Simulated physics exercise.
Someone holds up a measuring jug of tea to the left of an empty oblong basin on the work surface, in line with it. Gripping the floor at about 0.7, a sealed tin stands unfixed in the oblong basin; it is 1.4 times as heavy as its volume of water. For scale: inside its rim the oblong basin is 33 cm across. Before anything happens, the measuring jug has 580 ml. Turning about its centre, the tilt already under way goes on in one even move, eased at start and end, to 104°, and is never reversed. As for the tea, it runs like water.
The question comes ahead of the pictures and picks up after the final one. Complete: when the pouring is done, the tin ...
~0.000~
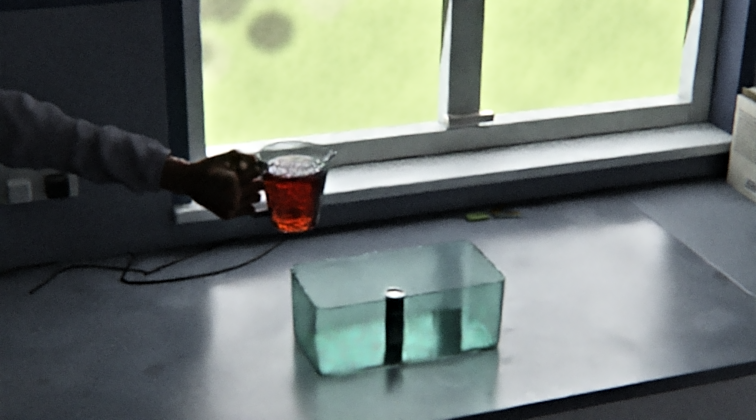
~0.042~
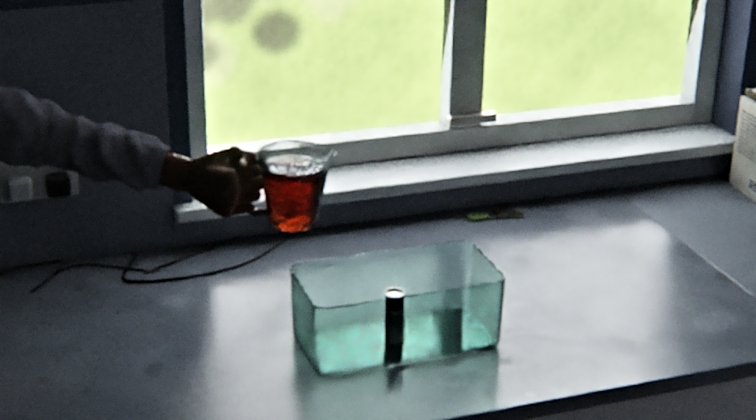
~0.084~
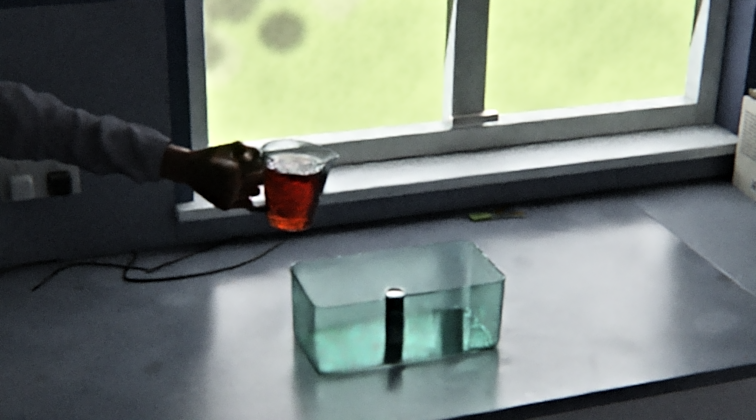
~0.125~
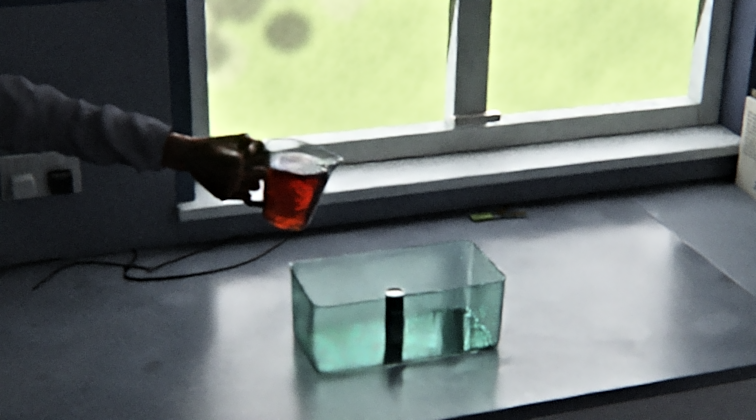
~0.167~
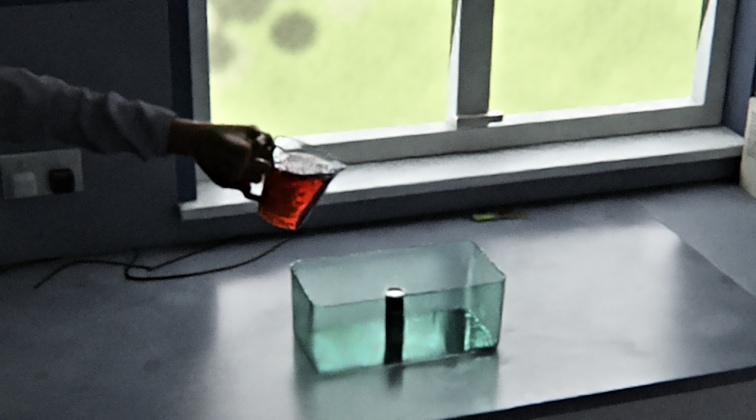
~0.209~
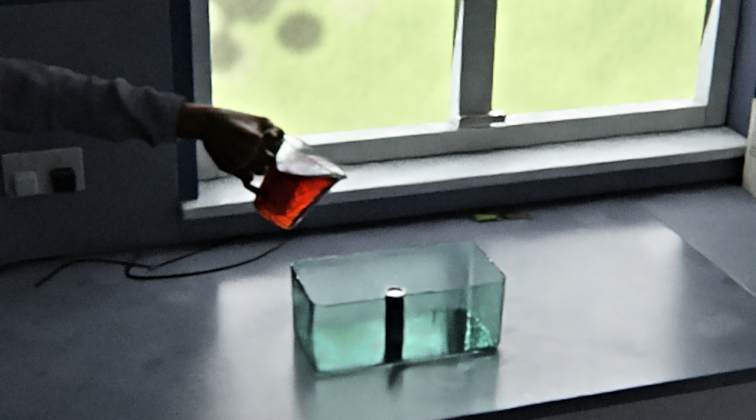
... has gone over.
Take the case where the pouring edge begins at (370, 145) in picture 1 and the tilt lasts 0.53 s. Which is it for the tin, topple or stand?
Then the tin remains standing.
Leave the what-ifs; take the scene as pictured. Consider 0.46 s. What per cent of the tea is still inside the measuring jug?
Still held: Roughly 46 % of the total.
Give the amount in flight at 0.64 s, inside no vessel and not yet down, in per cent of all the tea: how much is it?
Some 18 % is up in the air.
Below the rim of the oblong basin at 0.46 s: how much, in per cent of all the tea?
I'd estimate some 16 percent of the liquid.
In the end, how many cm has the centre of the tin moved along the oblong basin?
All told, the tin's centre has moved close to 7.5 cm.
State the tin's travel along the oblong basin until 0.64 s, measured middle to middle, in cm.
Reading: Roughly 2 cm.
Then, 0.46 s in, the tilt is 99° and 46 per cent is still to pour; the tin stands where it began.
Then, 0.64 s in, the tilt is 104° and 9 per cent is still to pour; the tin leans 14°.
Then, 0.82 s in, the tilt is 104° and 0 per cent is still to pour; the tin lies on its side.
Then, 1.03 s in, the tilt is 104° and 0 per cent is still to pour; the tin lies on its side.
Finally, the tin lies on its side.
